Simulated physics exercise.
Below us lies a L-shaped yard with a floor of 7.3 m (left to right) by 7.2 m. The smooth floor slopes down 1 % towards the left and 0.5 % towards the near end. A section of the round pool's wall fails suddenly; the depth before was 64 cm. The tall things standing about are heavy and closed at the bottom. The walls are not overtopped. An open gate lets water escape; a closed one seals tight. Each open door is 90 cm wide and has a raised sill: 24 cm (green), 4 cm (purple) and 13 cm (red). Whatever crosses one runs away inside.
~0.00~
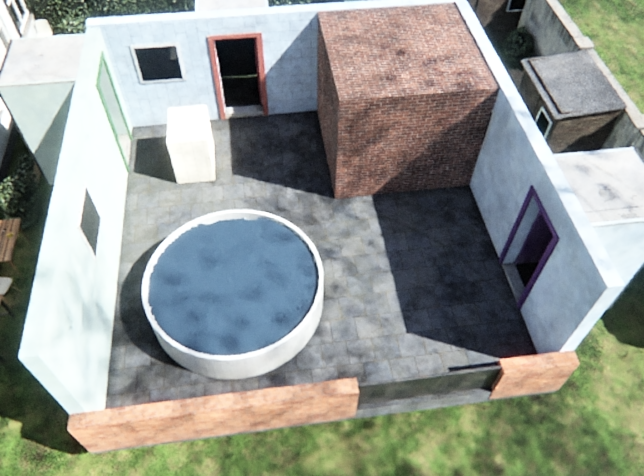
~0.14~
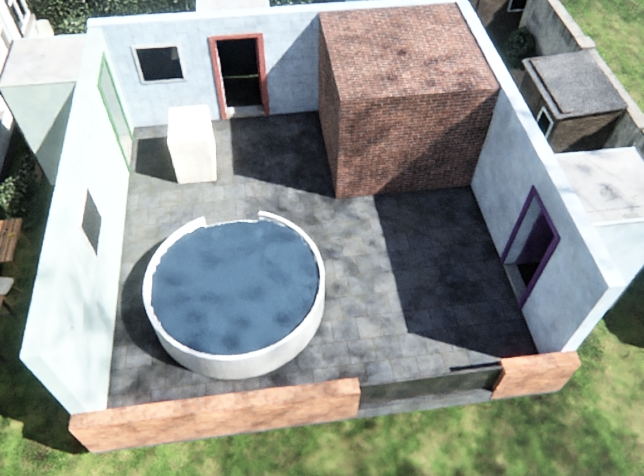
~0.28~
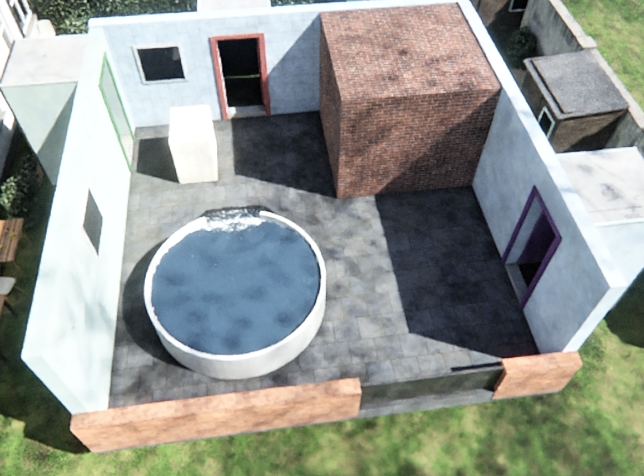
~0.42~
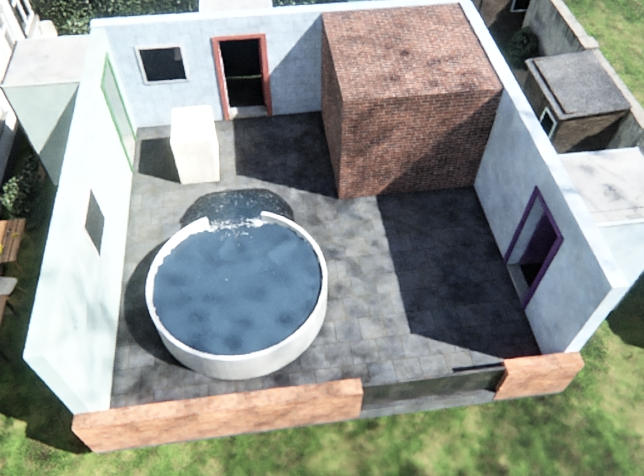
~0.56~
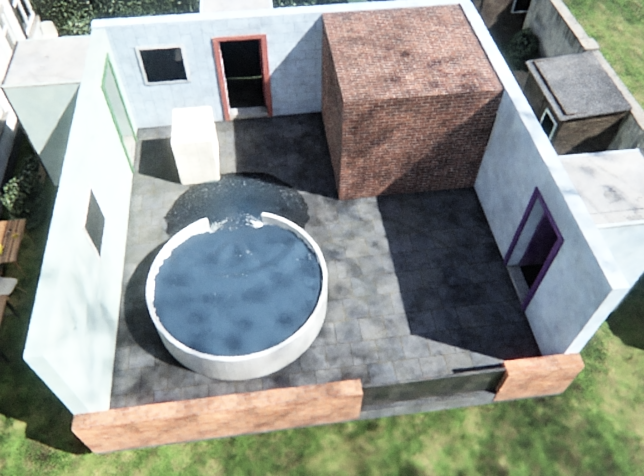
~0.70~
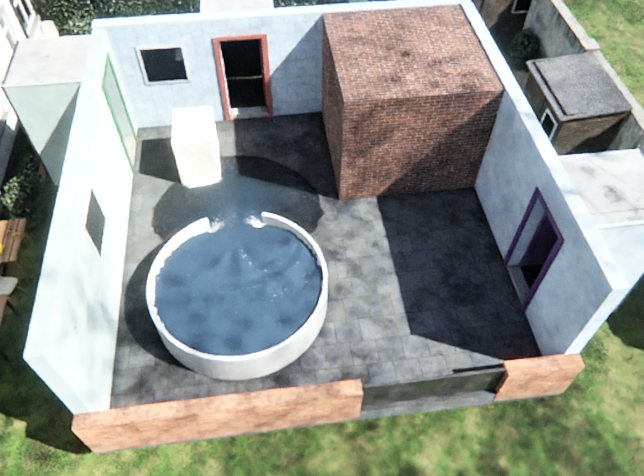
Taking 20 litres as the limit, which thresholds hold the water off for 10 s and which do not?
Within that time: At the green door it does not reach the limit; at the purple door it does not reach the limit; at the red door it passes the limit.
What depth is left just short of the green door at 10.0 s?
Roughly 16.5 cm deep.
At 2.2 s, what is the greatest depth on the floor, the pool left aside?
Roughly 36 cm.
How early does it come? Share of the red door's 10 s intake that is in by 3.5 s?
About 45 per cent.
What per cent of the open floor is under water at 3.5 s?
Near 45 per cent is wet.
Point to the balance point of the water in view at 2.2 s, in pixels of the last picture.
Around (239, 258).
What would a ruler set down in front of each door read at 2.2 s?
In cm: Green 12, purple 0, red 30.
After 1.4 s water covers 30 % of the floor and is deepest (34 cm) near (235, 231); green door 3 cm at the sill, 0 L in, purple door not reached, red door 19 cm at the sill, 0 L in.
After 2.2 s water covers 35 % of the floor and is deepest (36 cm) near (312, 113); green door 12 cm at the sill, 0 L in, purple door not reached, red door 30 cm at the sill, 43 L in.
After 3.5 s water covers 45 % of the floor and is deepest (28 cm) near (252, 119); green door 11 cm at the sill, 0 L in, purple door not reached, red door 28 cm at the sill, 152 L in.
After 6.0 s water covers 60 % of the floor and is deepest (24 cm) near (183, 179); green door 21 cm at the sill, 0 L in, purple door not reached, red door 22 cm at the sill, 285 L in.
After 10.0 s water covers 80 % of the floor and is deepest (22 cm) near (108, 430); green door 16 cm at the sill, 1 L in, purple door not reached, red door 14 cm at the sill, 339 L in.
